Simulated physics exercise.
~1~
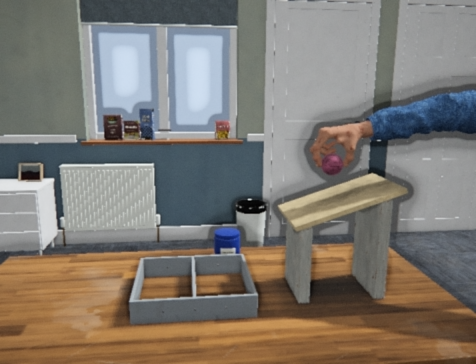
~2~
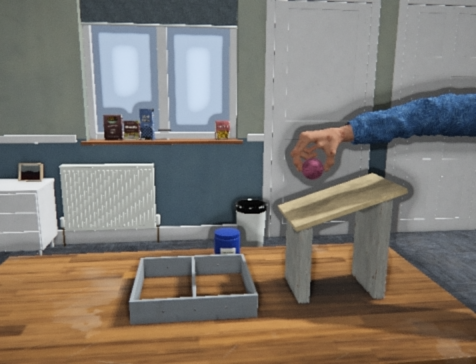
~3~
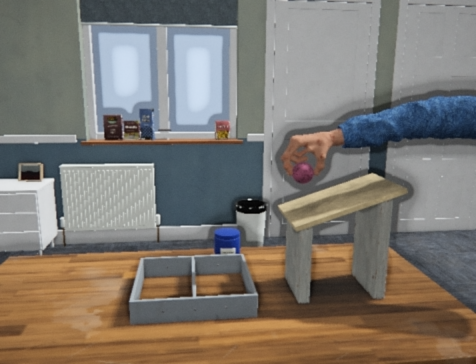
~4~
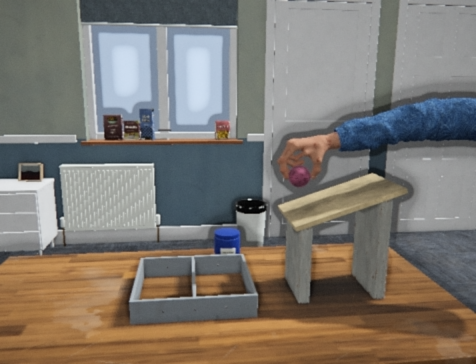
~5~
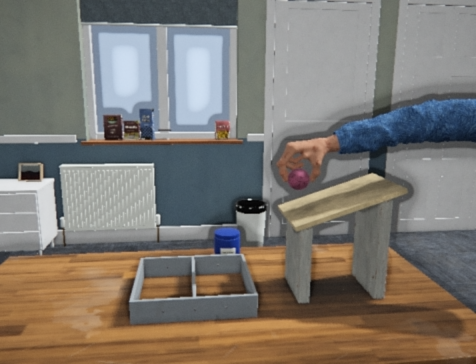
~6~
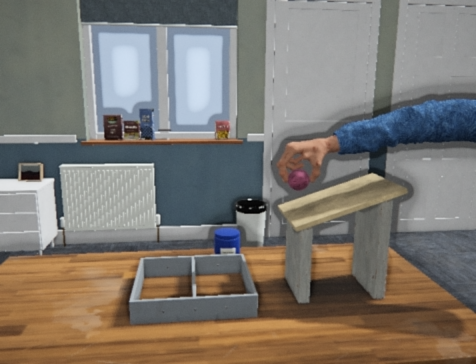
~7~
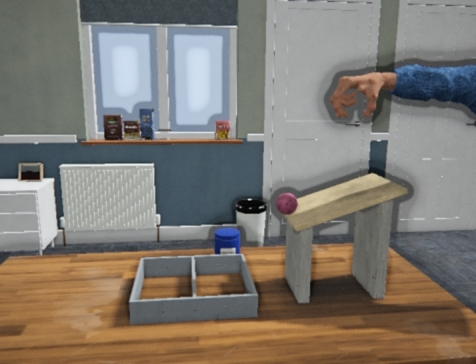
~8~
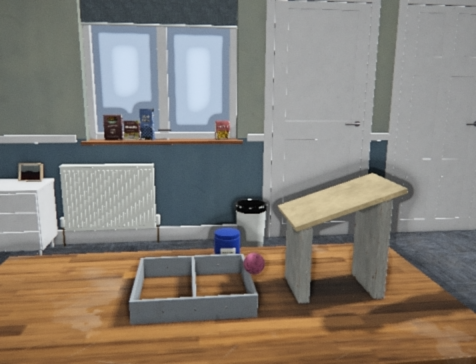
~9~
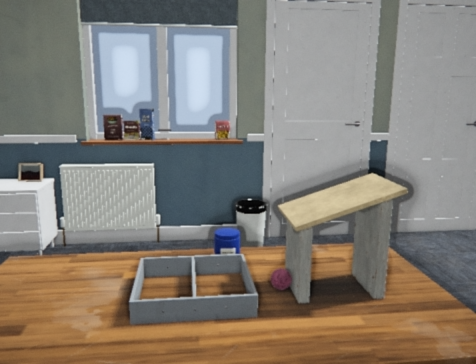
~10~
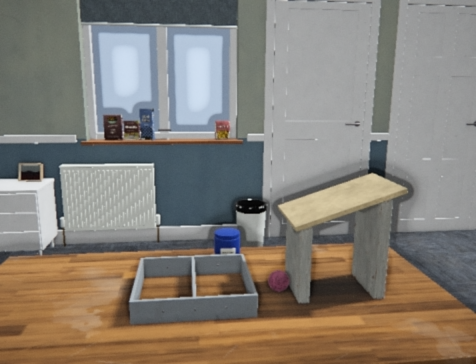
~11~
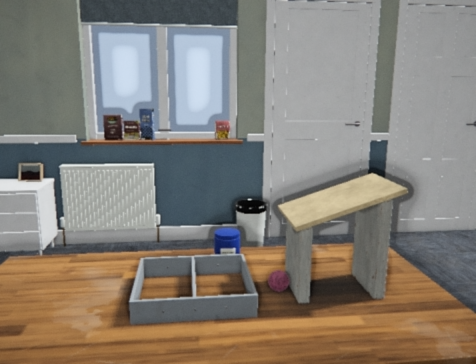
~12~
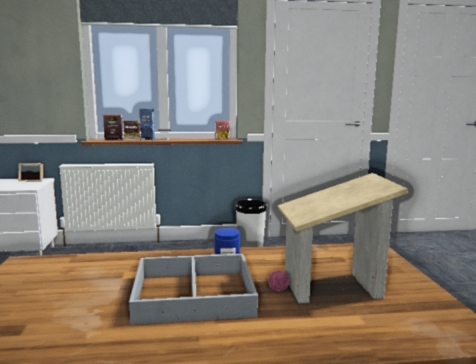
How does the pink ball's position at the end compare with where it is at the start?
At the start the pink ball is held in the hand above the slanted board. At the end it lies lower and further left, on the table between the tray and the board's left support.
